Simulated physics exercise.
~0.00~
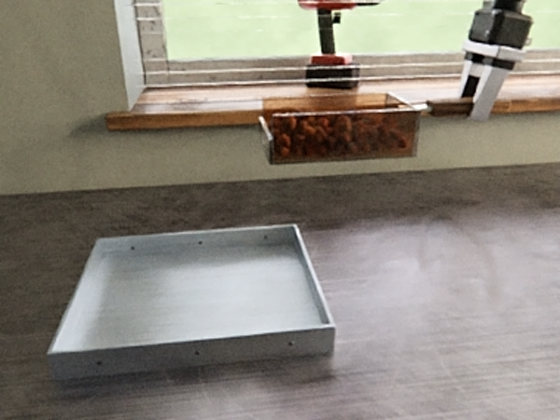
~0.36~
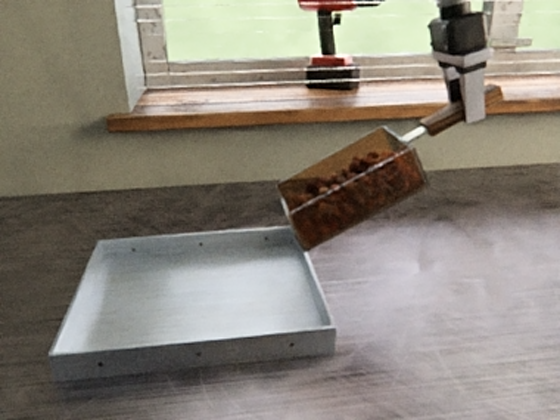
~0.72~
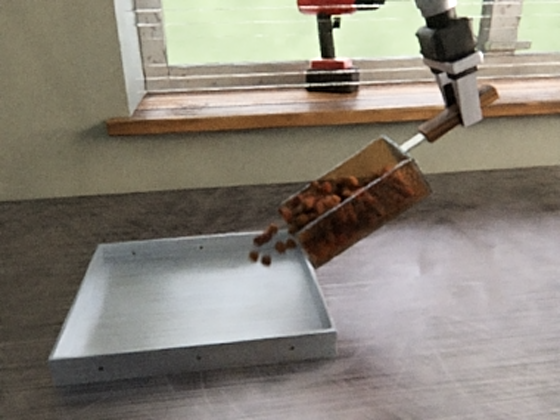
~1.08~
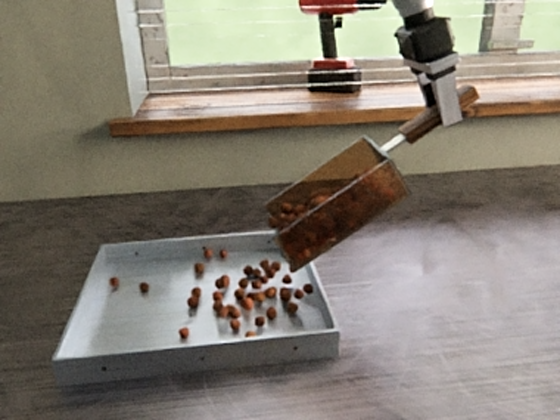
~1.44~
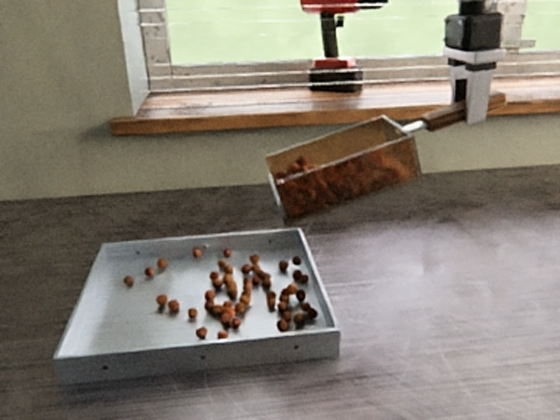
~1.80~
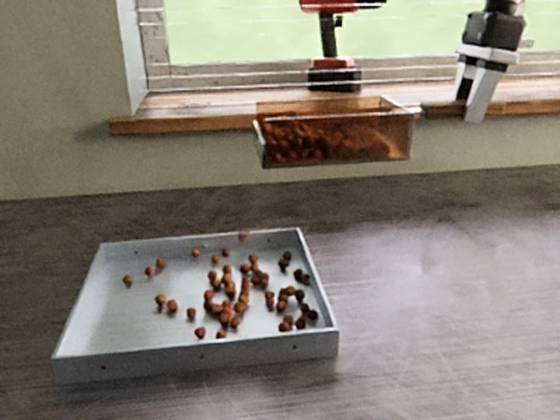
At first, a robot arm holds a clear-sided box of small brown nuts level in front of a window sill, above and to the right of a shallow grey tray on a dark table. The arm lowers the box and tips it down to the left toward the tray. Nuts slide to the low end and begin to tumble over the edge. More spill out and scatter across the tray, mostly on its right side. The arm then lifts and levels the box again, leaving a scattering of nuts in the tray and many still in the box.
